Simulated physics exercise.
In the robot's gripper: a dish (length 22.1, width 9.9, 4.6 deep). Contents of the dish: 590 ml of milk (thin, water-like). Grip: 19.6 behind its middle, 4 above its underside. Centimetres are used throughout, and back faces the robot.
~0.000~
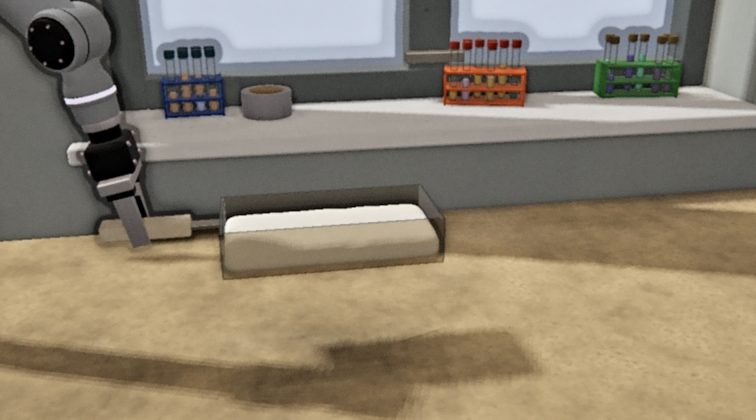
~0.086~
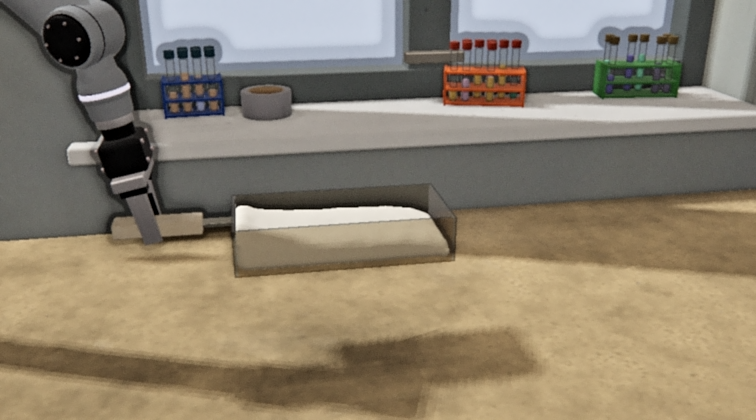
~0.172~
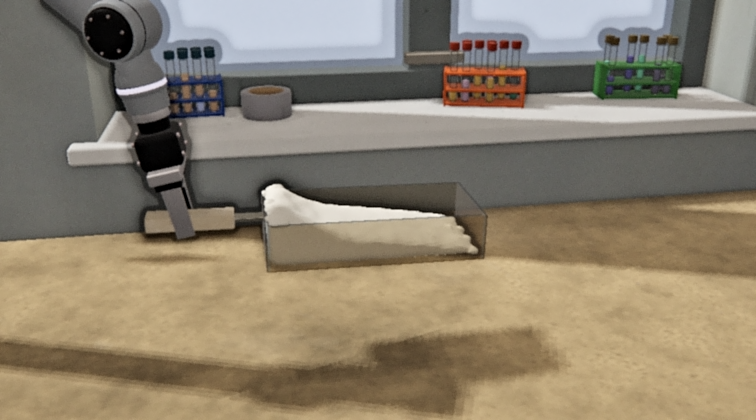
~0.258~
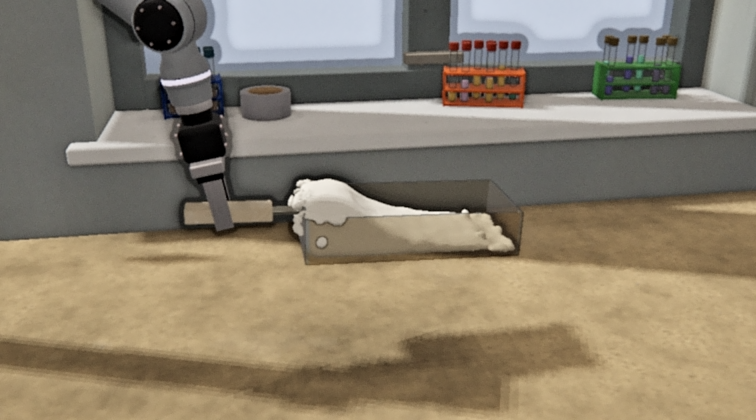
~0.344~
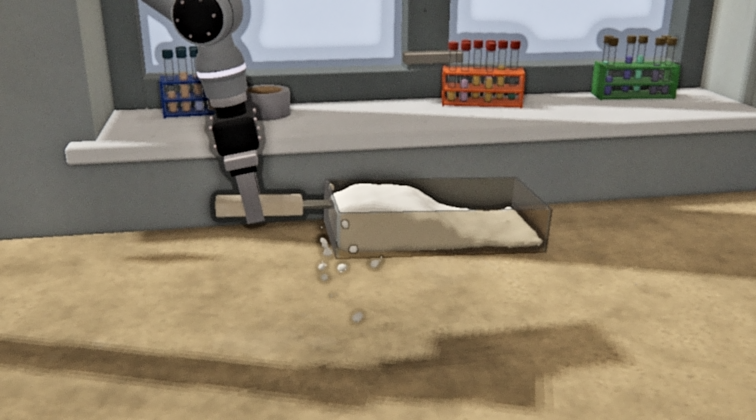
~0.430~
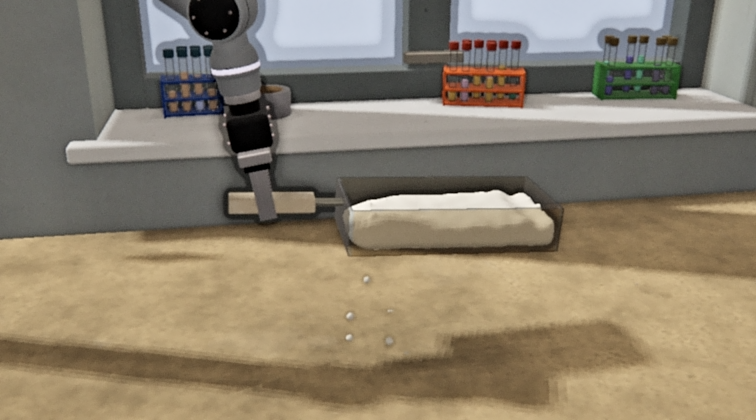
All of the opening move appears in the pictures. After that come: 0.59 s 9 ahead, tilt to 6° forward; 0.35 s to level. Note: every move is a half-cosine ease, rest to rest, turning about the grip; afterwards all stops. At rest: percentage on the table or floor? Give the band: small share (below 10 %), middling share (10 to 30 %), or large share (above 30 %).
Middling share.
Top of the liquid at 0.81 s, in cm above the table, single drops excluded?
Up to 16 cm.
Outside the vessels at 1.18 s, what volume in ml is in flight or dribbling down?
It works out to close to 0 ml.
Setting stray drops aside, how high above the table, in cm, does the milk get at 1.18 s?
About 17 cm.
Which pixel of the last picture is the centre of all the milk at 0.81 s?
It sits close to pixel (516, 224).
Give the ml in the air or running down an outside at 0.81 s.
Around 15 ml at that time.
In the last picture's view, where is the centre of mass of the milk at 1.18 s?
Around (543, 215).
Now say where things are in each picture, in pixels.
The first frame shows the dish floor at (330, 246), level; upper third of the milk around (331, 227), from x 225 to 435, top at y 210; 585 ml in the dish.
The second frame shows the dish floor at (341, 245), level; upper third of the milk around (306, 226), from x 235 to 445, top at y 210.
The third frame shows the dish floor at (370, 242), tilted 1° forward; upper third of the milk around (297, 219), from x 265 to 475, top at y 190.
The fourth frame shows the dish floor at (404, 237), tilted 2° forward; upper third of the milk around (333, 207), from x 280 to 510, top at y 180; 580 ml in the dish, 10 ml in the air or running down outside.
The fifth frame shows the dish floor at (432, 233), tilted 3° forward; upper third of the milk around (382, 207), from x 305 to 540, top at y 185; 575 ml in the dish, 15 ml in the air or running down outside.
The sixth frame shows the dish floor at (443, 231), tilted 3° forward; upper third of the milk around (439, 212), from x 325 to 555, top at y 190; 575 ml in the dish, 5 ml on the table or floor, 10 ml in the air or running down outside.
After 0.81 s, tilted 5° forward, liquid up to 17 above the table; 500 ml in the dish, 70 ml on the table or floor, 15 ml in the air or running down outside.
After 1.18 s, tilted 3° forward, liquid up to 17 above the table; 500 ml in the dish, 90 ml on the table or floor.
After 1.57 s, level, liquid up to 19 above the table; 500 ml in the dish, 90 ml on the table or floor.
After 2.37 s, level, liquid up to 18 above the table; 500 ml in the dish, 90 ml on the table or floor.
In the end, 500 ml in the dish, 90 ml on the table or floor. That is 15 % on the table or floor.
